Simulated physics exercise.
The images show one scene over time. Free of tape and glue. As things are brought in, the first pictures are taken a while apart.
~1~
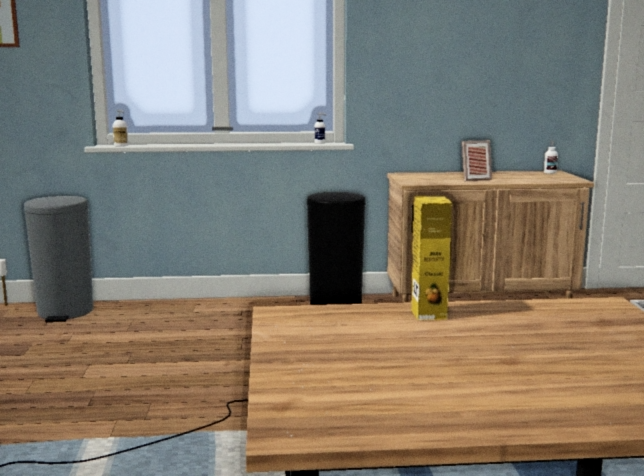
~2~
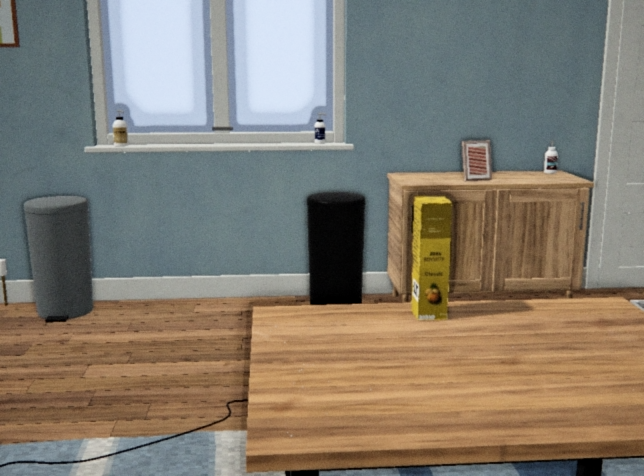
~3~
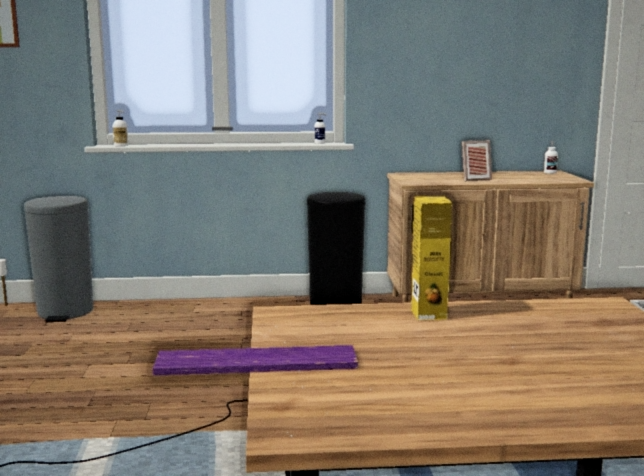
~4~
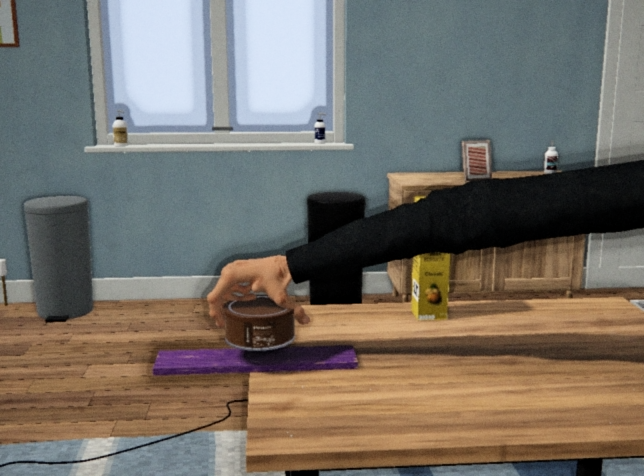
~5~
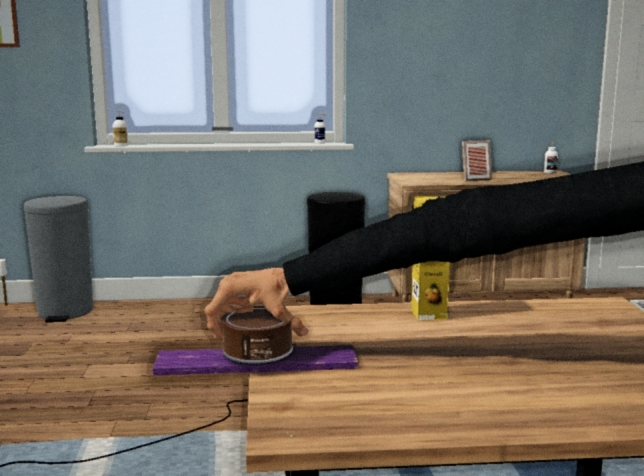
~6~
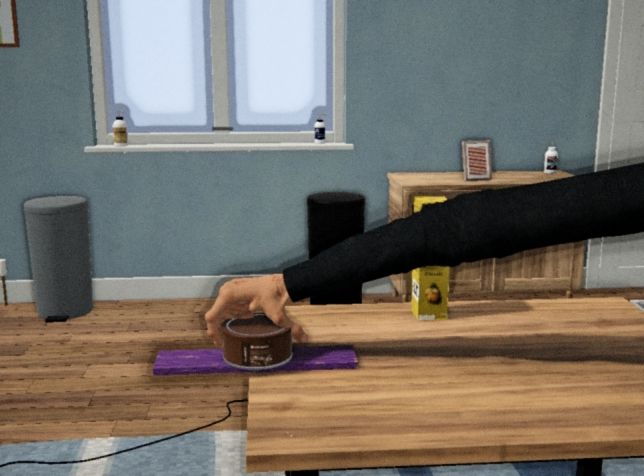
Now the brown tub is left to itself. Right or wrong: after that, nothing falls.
Right.
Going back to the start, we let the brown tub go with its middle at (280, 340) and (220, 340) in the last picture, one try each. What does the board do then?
The first time it does not fall, and the second time it drops.
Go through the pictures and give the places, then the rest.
In the first frame, the last thing is not in view yet.
In the second frame, the last thing is not in view yet.
In the third frame, the last thing is not in view yet; purple board (257, 360).
In the fourth frame, still above its spot; brown tub (260, 322); purple board (257, 360).
In the fifth frame, still above its spot; brown tub (257, 333); purple board (257, 360).
In the sixth frame, in place under the hand; brown tub (257, 340); purple board (257, 360).
Then, 0.20 s after the last picture, nothing has stirred.
Then, 0.60 s after the last picture, brown tub resting near (257, 340).
At rest, all 3 in place. Seen from the same camera at the end, brown tub near (257, 340). The board keeps its balance.
